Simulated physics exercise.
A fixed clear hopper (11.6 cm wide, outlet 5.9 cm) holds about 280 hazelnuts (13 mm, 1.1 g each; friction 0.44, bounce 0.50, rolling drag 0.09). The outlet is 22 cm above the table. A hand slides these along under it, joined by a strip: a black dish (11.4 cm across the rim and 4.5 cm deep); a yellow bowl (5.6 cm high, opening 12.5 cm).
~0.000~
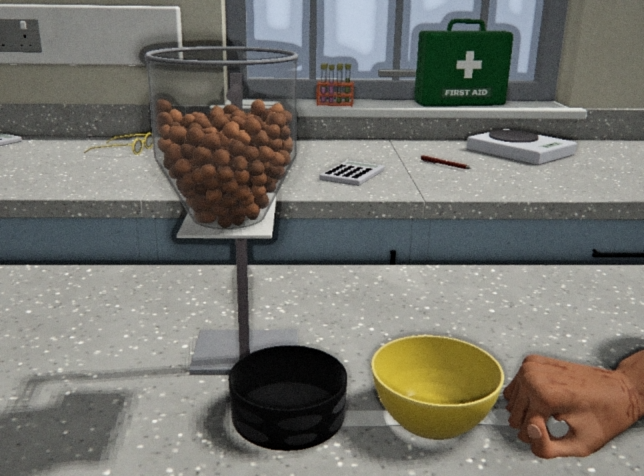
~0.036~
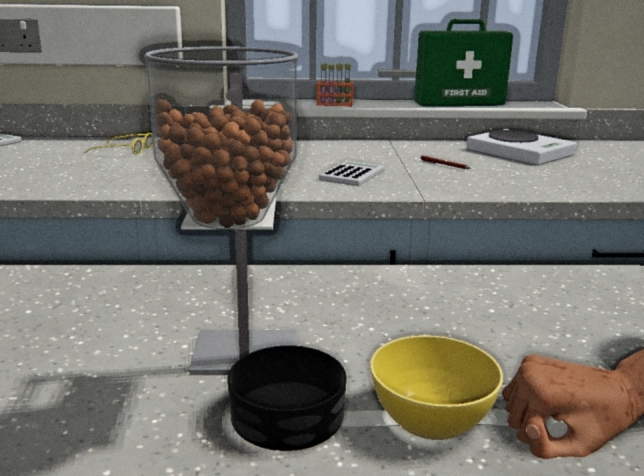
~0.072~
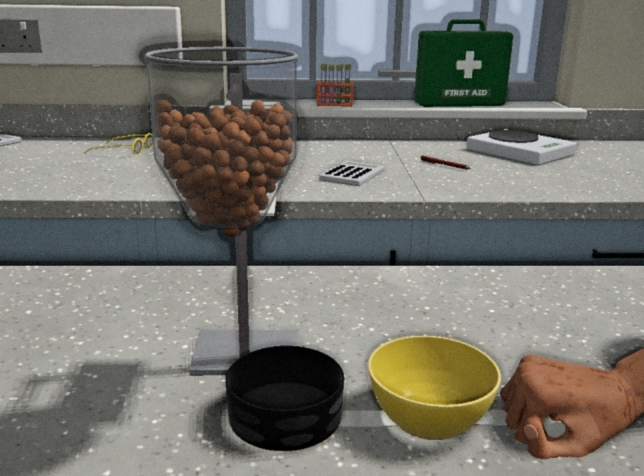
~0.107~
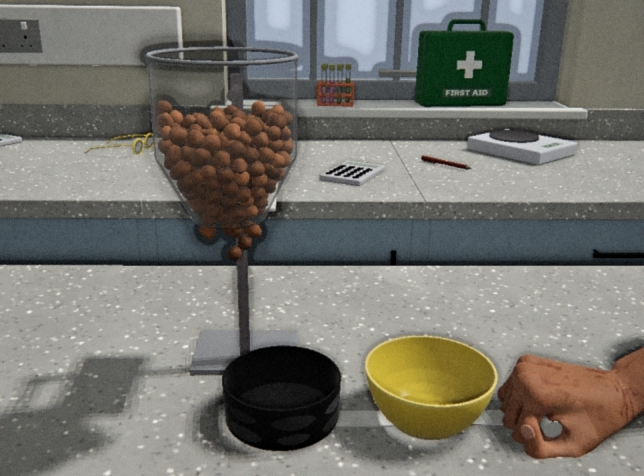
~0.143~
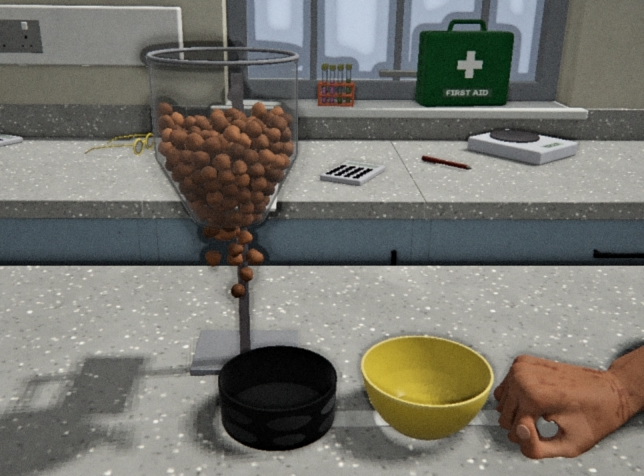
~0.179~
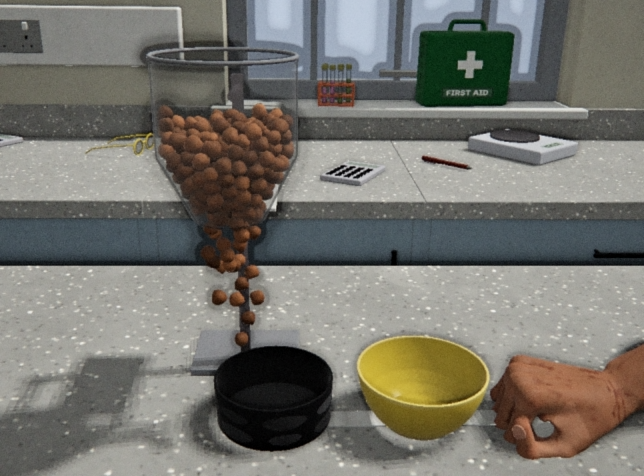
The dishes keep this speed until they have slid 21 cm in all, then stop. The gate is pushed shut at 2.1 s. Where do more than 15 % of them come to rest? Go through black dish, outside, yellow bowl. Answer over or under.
Black dish: Over, outside: Over, yellow bowl: Under.
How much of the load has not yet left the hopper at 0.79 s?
About 15 per cent.
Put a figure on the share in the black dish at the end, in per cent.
Roughly 70 per cent.
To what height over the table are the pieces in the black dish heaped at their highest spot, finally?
About 6.5 cm.
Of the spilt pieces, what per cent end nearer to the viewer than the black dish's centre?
About 60 per cent.
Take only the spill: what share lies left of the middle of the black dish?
About 10 per cent.
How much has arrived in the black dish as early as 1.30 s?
About 70 per cent by then.
After 0.79 s, hopper 15 %, black dish 65 %, in the air 20 %; middle of all pieces on or above the table near (214, 350).
After 1.30 s, outside 30 %, black dish 70 %; middle of all pieces on or above the table near (173, 402).
After 1.76 s, outside 30 %, black dish 70 %; middle of all pieces on or above the table near (127, 404).
Then, at 2.21 s, outside 30 %, black dish 70 %; middle of all pieces on or above the table near (120, 405).
By 2.7 s all is still; outside 30 %, hopper 0 %, yellow bowl 0 %, black dish 70 %.
